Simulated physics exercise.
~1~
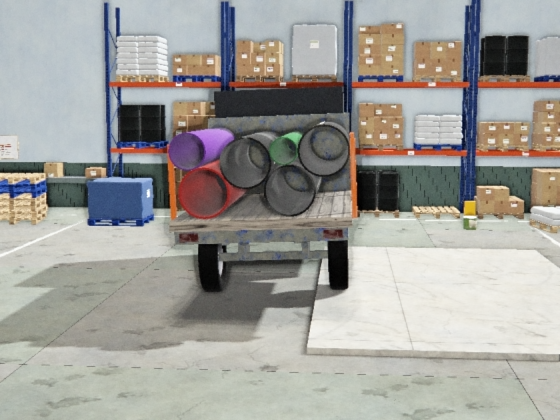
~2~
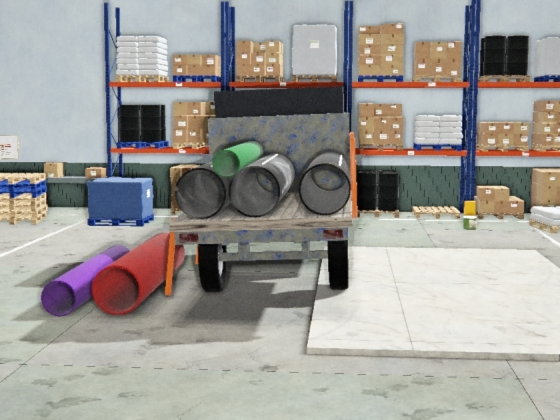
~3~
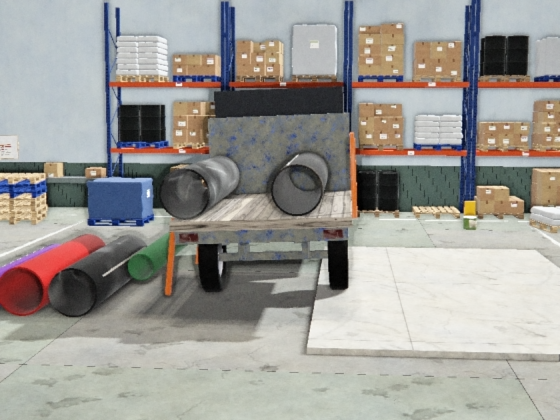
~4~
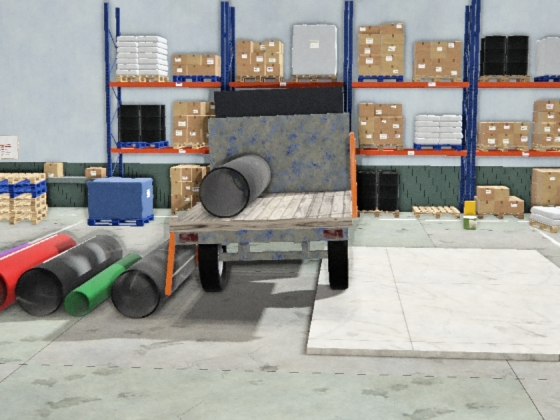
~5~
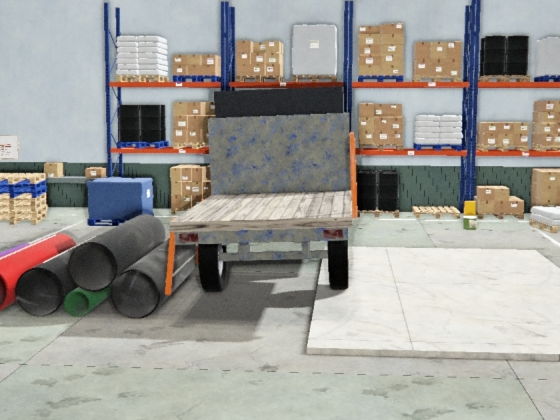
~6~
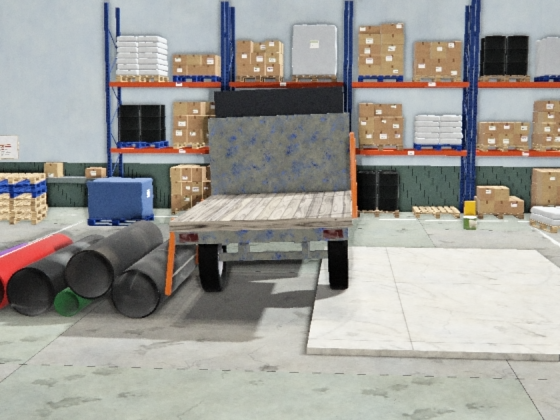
A flatbed trailer sheds all its pipes to the left, leaving them heaped beside it.
